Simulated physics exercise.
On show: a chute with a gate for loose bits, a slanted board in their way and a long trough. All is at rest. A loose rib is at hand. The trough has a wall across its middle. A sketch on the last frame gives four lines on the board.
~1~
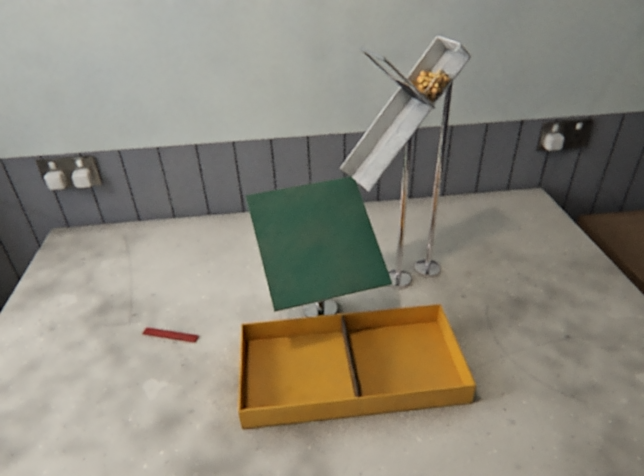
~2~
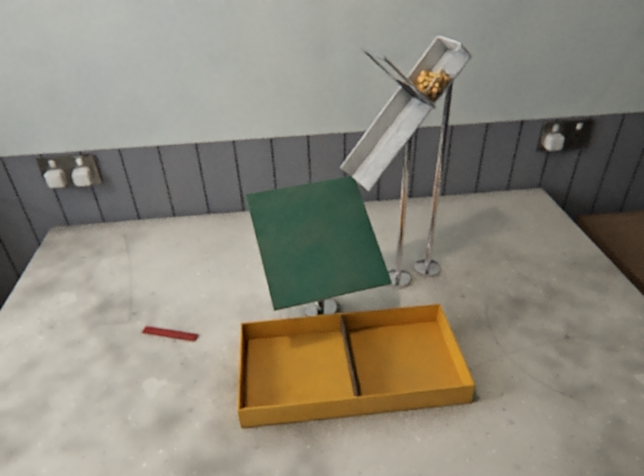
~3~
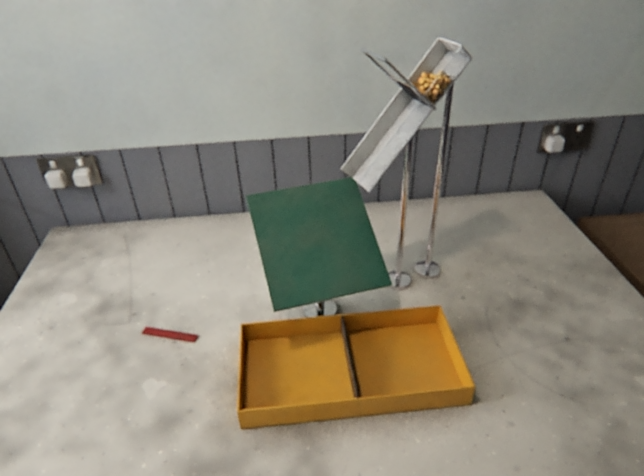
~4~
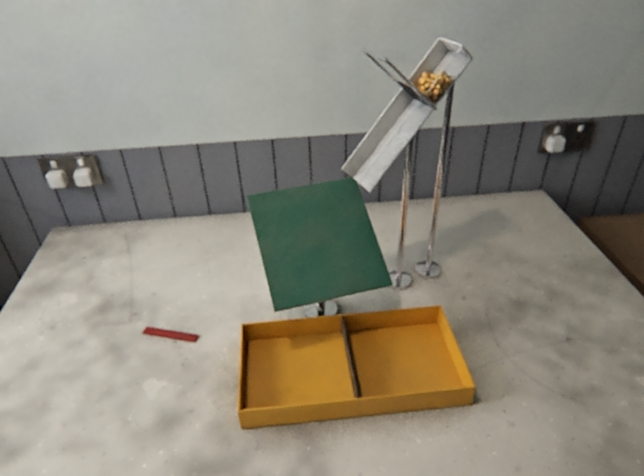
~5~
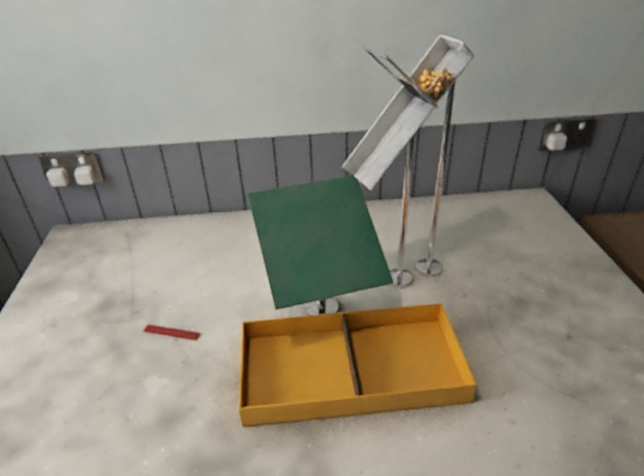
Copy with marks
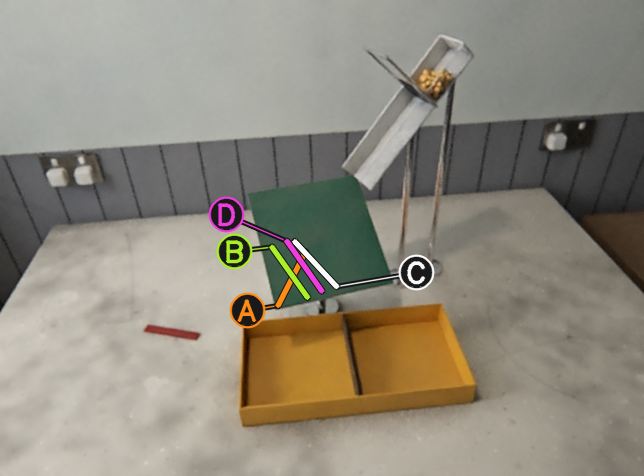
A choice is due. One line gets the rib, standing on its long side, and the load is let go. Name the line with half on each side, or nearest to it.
The best line is D.
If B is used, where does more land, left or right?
Left.
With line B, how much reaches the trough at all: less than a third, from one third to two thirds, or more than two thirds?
Line B gives more than two thirds.
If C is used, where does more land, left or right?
The right half.
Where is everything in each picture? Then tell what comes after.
Load behind the gate (426, 88), dried chickpeas; lip of the chute (360, 184), sloping fairly steeply, in the first picture.
Middle of the board (317, 238), tilted fairly steeply; middle of its low edge (335, 296); of its high edge (301, 184), in the second picture.
Front corners of the trough (238, 411) and (475, 386); front end of its middle wall (358, 398); gate still shut (408, 89), in the third picture.
Middle of the load (428, 90); lip (361, 185), in the fourth picture.
Middle of the load (429, 87); lip (362, 183), in the fifth picture.
On the marked copy, line A from (305, 251) to (278, 305); line B from (272, 247) to (307, 297); line C from (294, 241) to (336, 286); line D from (286, 241) to (321, 290).
For line A, of what is caught, the larger part in the left half, roughly a quarter in the right.
For line B, of what is caught, the larger part in the left half, roughly a quarter in the right.
For line C, of what is caught, about a tenth in the left half, almost all in the right.
For line D, of what is caught, roughly half in the left half, roughly half in the right.
